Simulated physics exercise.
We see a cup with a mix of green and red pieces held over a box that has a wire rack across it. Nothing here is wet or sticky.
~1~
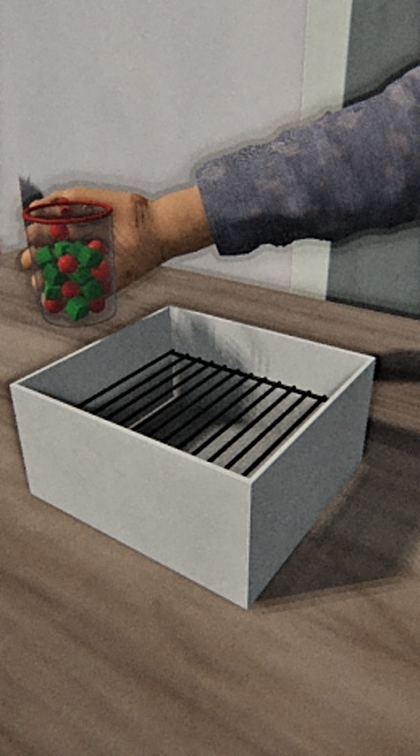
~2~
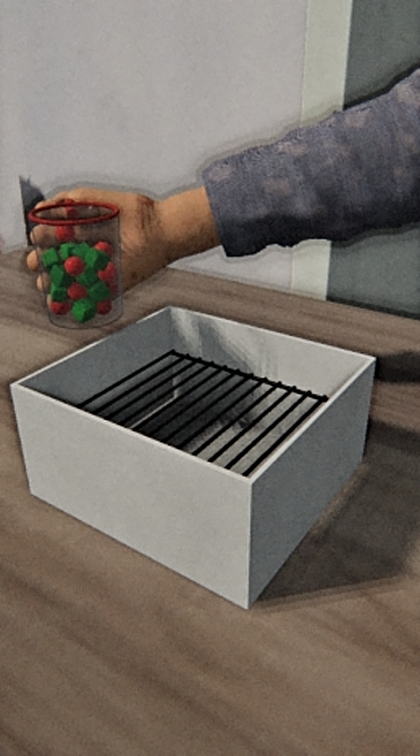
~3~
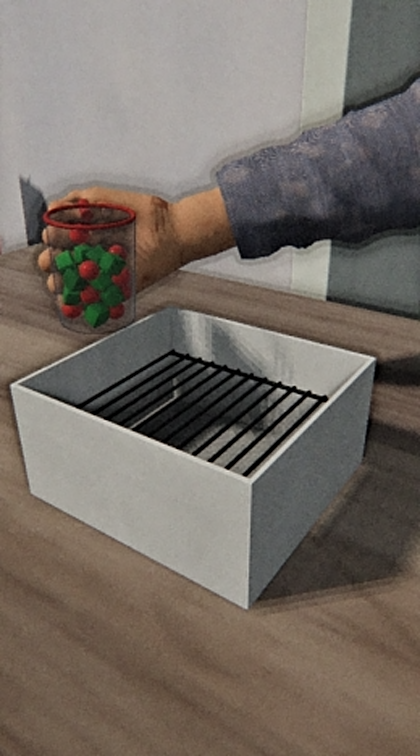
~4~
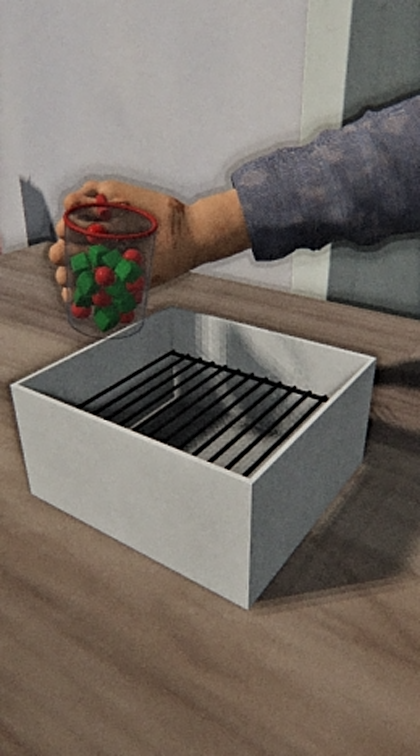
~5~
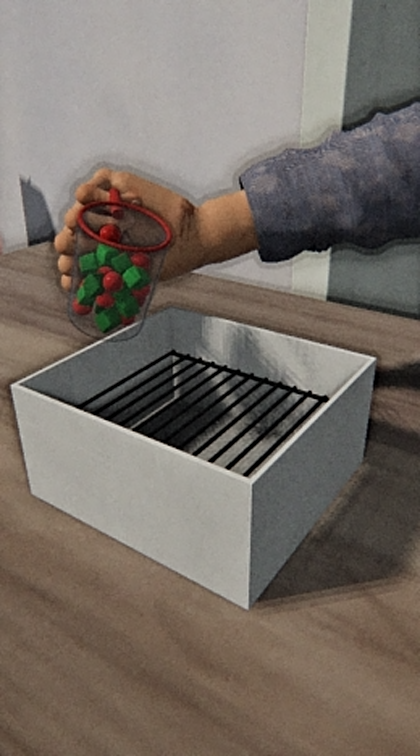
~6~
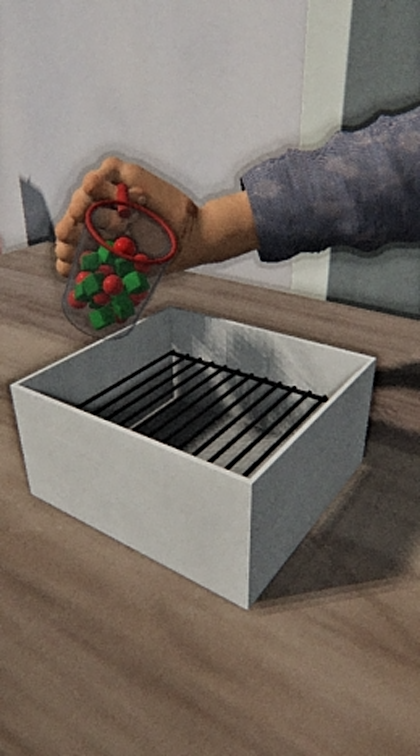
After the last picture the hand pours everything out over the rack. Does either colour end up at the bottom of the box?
The green ones rest on the wires and the red ones rest on the wires.
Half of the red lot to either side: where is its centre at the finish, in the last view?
Close to (186, 426).
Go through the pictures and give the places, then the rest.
Cup near (74, 264), upright; rack near (272, 448), 14 wires across; green dice-shaped beads near (80, 274), wider than the gaps; red sweets near (67, 271), wider than the gaps, in the first frame.
Cup near (81, 266), upright; red ones near (73, 272), in the second frame.
Cup near (94, 269), tipped 2°; green ones near (100, 280), in the third frame.
Cup near (109, 272), tipped 10°; red ones near (100, 277), in the fourth frame.
Cup near (115, 274), tipped 21°; green ones near (120, 289), in the fifth frame.
Cup near (115, 274), tipped 31°; rack near (273, 448); green ones near (118, 290); red ones near (105, 275), in the sixth frame.
Then, 0.25 s on from there, green ones, the whole lot in the cup; red ones, the whole lot in the cup.
Then, 0.57 s on from there, green ones, the whole lot in the cup; red ones, the whole lot in the cup.
Then, 0.91 s on from there, green ones, the bulk in the cup, near a quarter on or over the wires; red ones, the bulk in the cup, near a quarter on or over the wires.
In the end, green ones, the whole lot on the wires, none at all under the rack; red ones, the whole lot on the wires, none at all under the rack.
